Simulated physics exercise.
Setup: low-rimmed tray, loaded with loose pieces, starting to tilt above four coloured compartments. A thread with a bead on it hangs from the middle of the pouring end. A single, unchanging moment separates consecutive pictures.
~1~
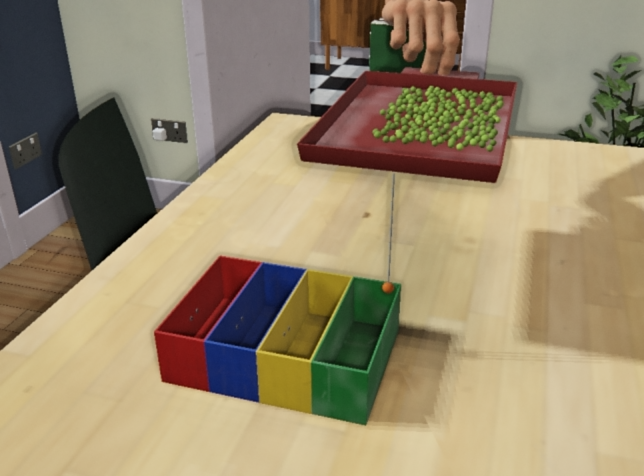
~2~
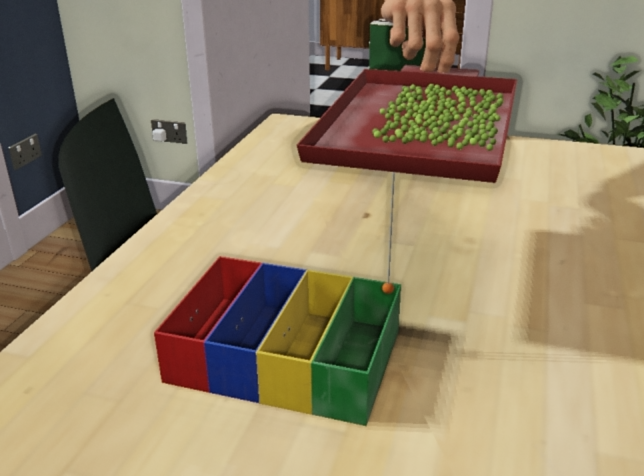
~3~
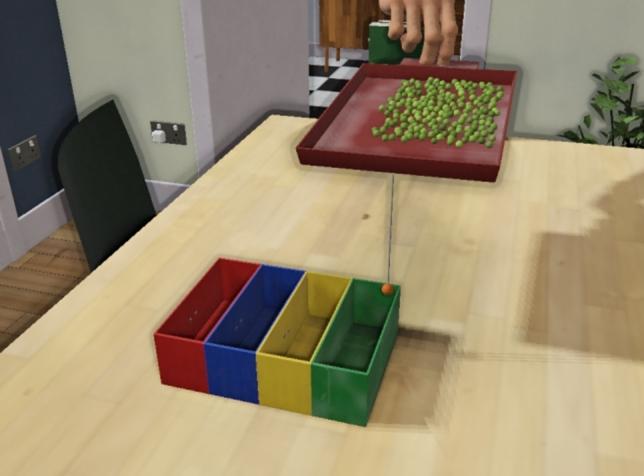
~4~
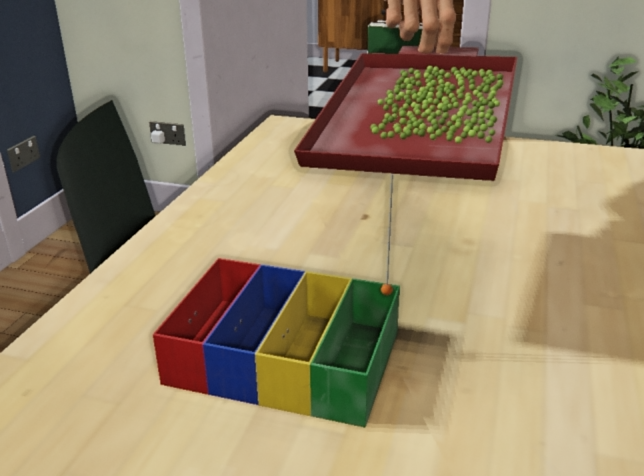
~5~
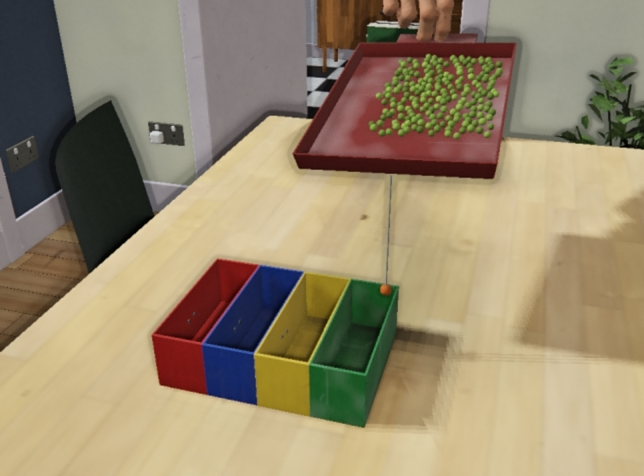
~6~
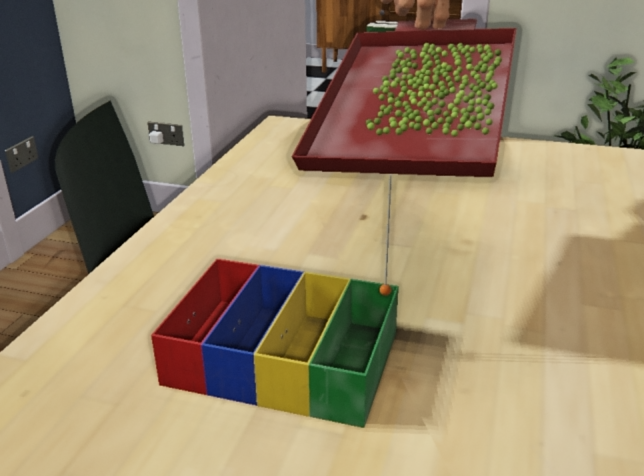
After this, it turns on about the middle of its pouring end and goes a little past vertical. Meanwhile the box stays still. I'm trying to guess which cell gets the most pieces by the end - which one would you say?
I would say the yellow one.
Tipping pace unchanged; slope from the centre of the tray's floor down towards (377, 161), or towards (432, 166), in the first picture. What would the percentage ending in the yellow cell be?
Lab note: Case 1 near 50 %, case 2 near 0 %.
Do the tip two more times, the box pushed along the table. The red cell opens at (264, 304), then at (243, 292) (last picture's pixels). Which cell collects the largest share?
Try one: The cell in blue; try two: The blue cell.
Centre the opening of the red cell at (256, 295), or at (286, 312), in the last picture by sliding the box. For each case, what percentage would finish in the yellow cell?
About 20 per cent first, then about 0 per cent.
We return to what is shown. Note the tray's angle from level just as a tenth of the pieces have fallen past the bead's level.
Roughly 65 degrees.
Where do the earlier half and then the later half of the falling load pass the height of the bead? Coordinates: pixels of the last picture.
First part (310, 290), rest (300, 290).
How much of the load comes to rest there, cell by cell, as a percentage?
Per cell: Red at 0 %, blue at 20 %, yellow at 70 %, green at 10 %.
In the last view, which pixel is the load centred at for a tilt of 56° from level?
The centre of the load shows up near (345, 159) in the last view.
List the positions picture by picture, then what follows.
Corners of the pouring end at (301, 143) and (498, 164), level; middle of the load at (438, 115), dried peas; bead on its thread at (388, 288); red cell at (182, 357); blue cell at (232, 367); yellow cell at (285, 377); green cell at (339, 388), in the first picture.
Corners of the pouring end at (301, 144) and (497, 164), level; middle of the load at (438, 114), in the second picture.
Corners of the pouring end at (300, 147) and (497, 164), tipped barely, lowest at the left corner; middle of the load at (437, 110), in the third picture.
Corners of the pouring end at (298, 149) and (495, 162), tipped a little, lowest at the left corner; middle of the load at (436, 102), in the fourth picture.
Corners of the pouring end at (297, 152) and (494, 161), tipped a little, lowest at the left corner; middle of the load at (435, 94), in the fifth picture.
Corners of the pouring end at (296, 155) and (493, 160), tipped a little, lowest at the left corner; middle of the load at (433, 87); red cell at (179, 360); blue cell at (230, 370); yellow cell at (282, 380); green cell at (337, 391), in the sixth picture.
Soon, tray tipped steeply; most on the tray; a small part in the blue cell; a stray few in the yellow cell; a stray few in the red cell; a stray few falling or outside the box.
A while on, tray tipped right over; about two thirds on the tray; a small part in the yellow cell; a small part in the blue cell; a stray few in the green cell; a stray few in the red cell; a small part falling or outside the box.
Towards the end, tray tipped past a quarter turn; about two thirds in the yellow cell; about a quarter in the blue cell; a small part in the green cell; a stray few in the red cell; a stray few falling or outside the box.
Finally, tray tipped past a quarter turn; about two thirds in the yellow cell; about a quarter in the blue cell; a small part in the green cell; a stray few in the red cell; a stray few outside the box.
